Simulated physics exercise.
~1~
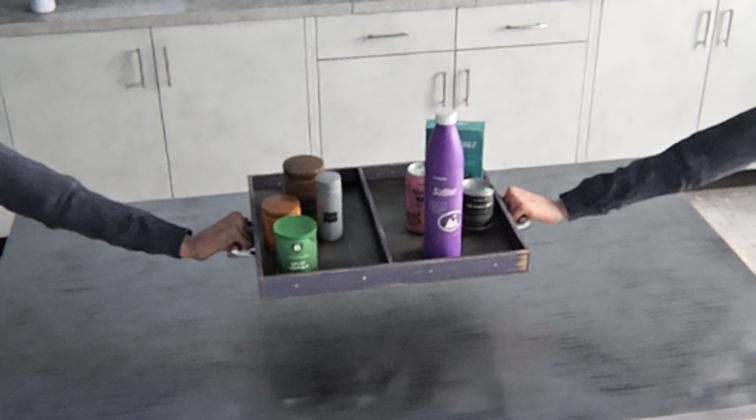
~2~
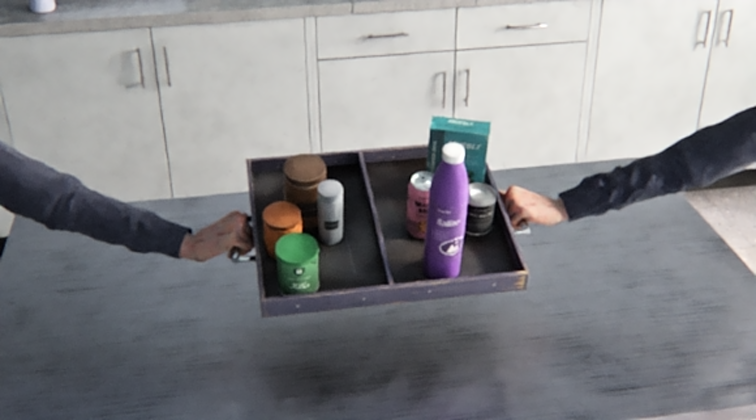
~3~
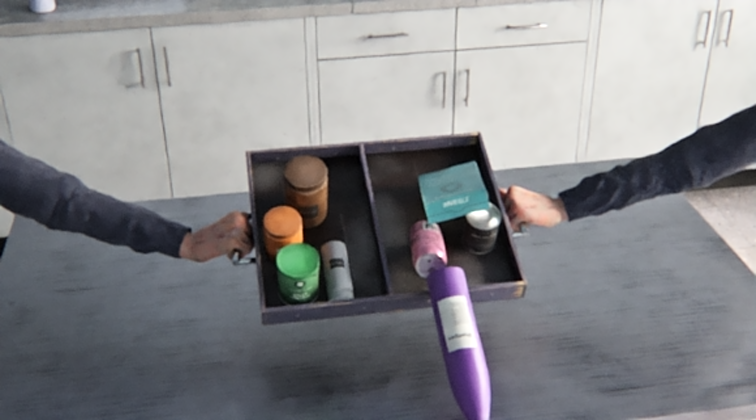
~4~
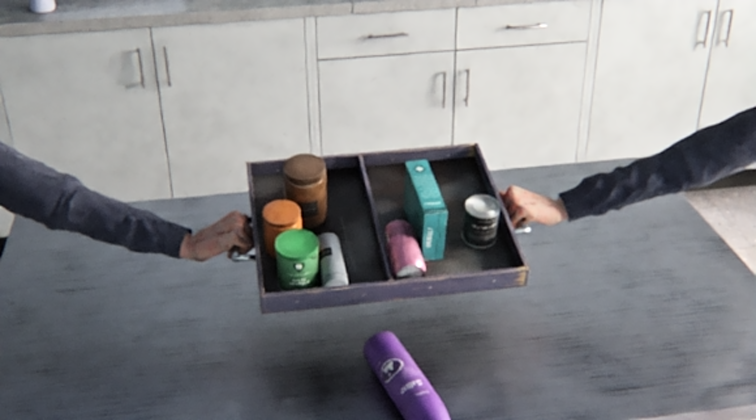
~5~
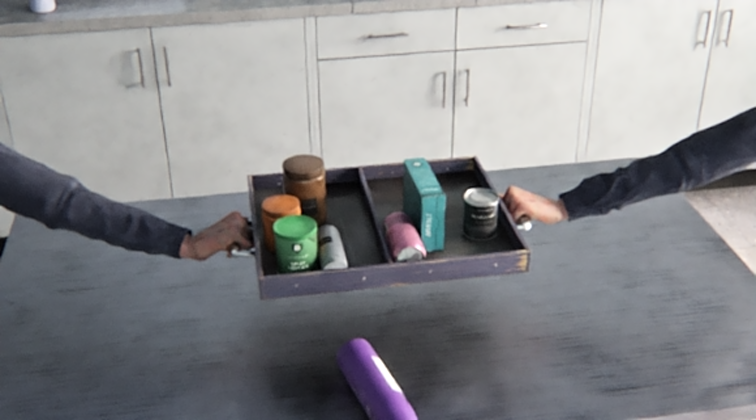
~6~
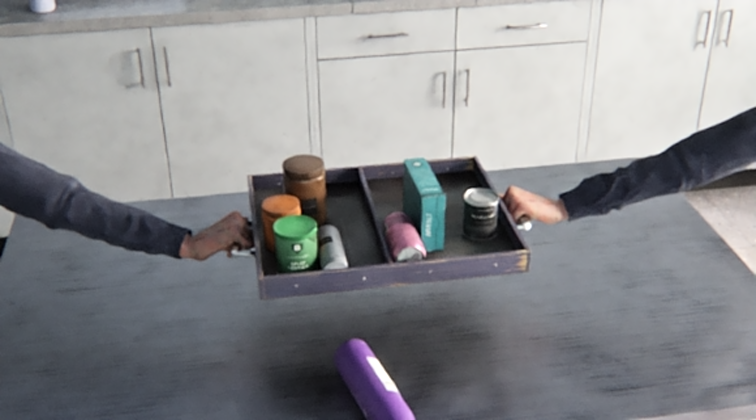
Two hands tipping a divided tray towards the viewer and levelling it, the purple bottle falling onto the table, three items toppling inside.
